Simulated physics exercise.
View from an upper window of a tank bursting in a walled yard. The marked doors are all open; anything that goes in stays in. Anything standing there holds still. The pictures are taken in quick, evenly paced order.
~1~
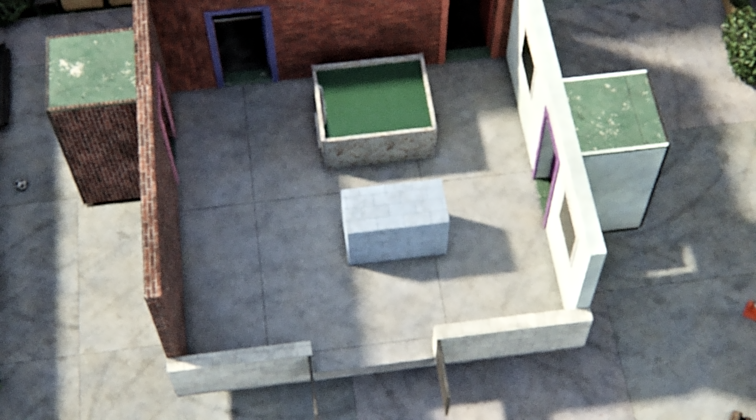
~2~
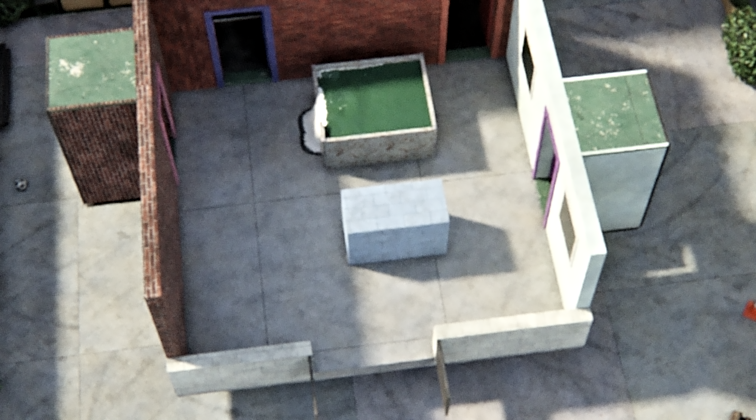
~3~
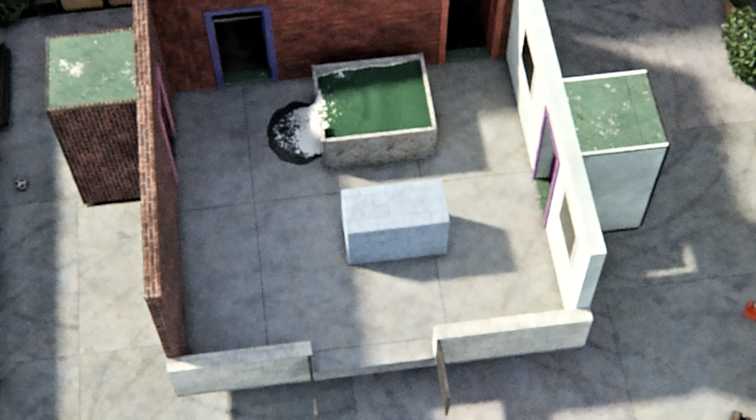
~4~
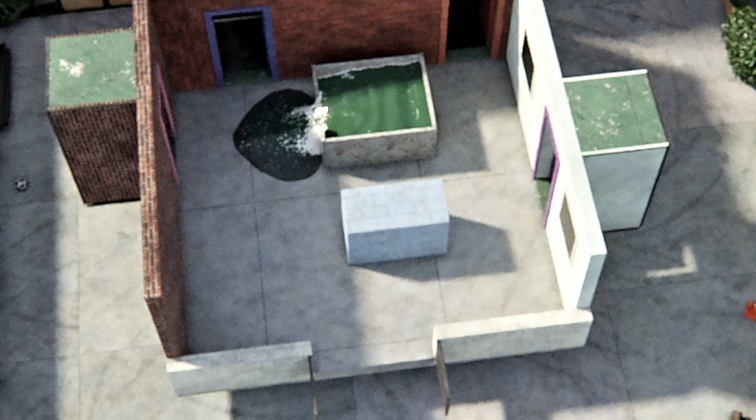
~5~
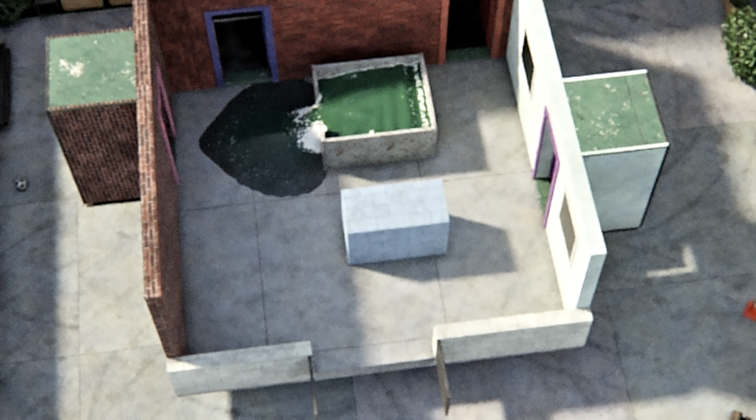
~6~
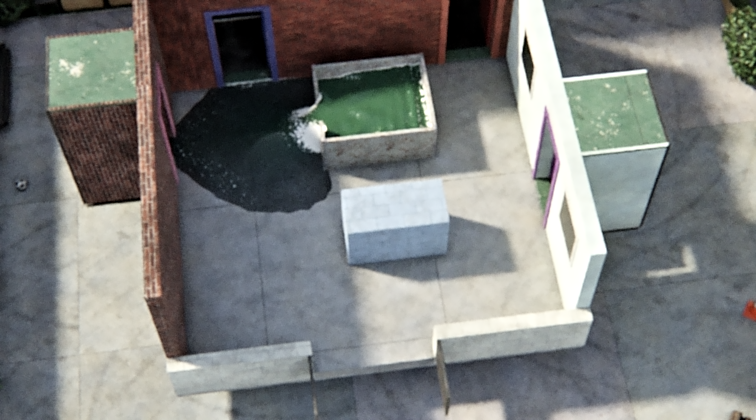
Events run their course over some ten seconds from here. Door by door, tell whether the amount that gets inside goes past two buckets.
In the end purple door: Not too much gets in there; blue door: Too much gets in there; red door: Not too much gets in there; pink door: Too much gets in there.
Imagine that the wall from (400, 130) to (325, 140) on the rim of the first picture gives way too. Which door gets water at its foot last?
The blue-painted one.
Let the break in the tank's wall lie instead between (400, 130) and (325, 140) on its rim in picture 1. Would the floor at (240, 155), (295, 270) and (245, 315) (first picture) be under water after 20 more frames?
So: Spared, then wetted, then wetted.
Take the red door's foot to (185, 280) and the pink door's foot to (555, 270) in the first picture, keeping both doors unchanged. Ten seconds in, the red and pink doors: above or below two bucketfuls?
In short: The red door is over; the pink door floods.
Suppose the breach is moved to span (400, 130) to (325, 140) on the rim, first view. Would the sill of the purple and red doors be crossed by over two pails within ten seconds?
I'd say the purple one crosses the line and the red one crosses the line.
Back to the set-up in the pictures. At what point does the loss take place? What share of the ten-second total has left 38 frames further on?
Around 75 %.
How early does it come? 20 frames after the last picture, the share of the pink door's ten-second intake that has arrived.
Roughly 55 percent.
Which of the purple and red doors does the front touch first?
Go with the door marked red.
A moment on, water covers 25 % of the floor; the purple door not reached, the blue door under two buckets in, the red door not reached, the pink door over two buckets in.
Next, water covers 30 % of the floor; the purple door not reached, the blue door over two buckets in, the red door not reached, the pink door far over two buckets in.
Then, water covers 35 % of the floor; the purple door not reached, the blue door over two buckets in, the red door not reached, the pink door far over two buckets in.
Later, water covers 60 % of the floor; the purple door not reached, the blue door over two buckets in, the red door not reached, the pink door far over two buckets in.
In the end, water covers 85 % of the floor; the purple door wet at the sill, nothing in, the blue door over two buckets in, the red door wet at the sill, nothing in, the pink door far over two buckets in.
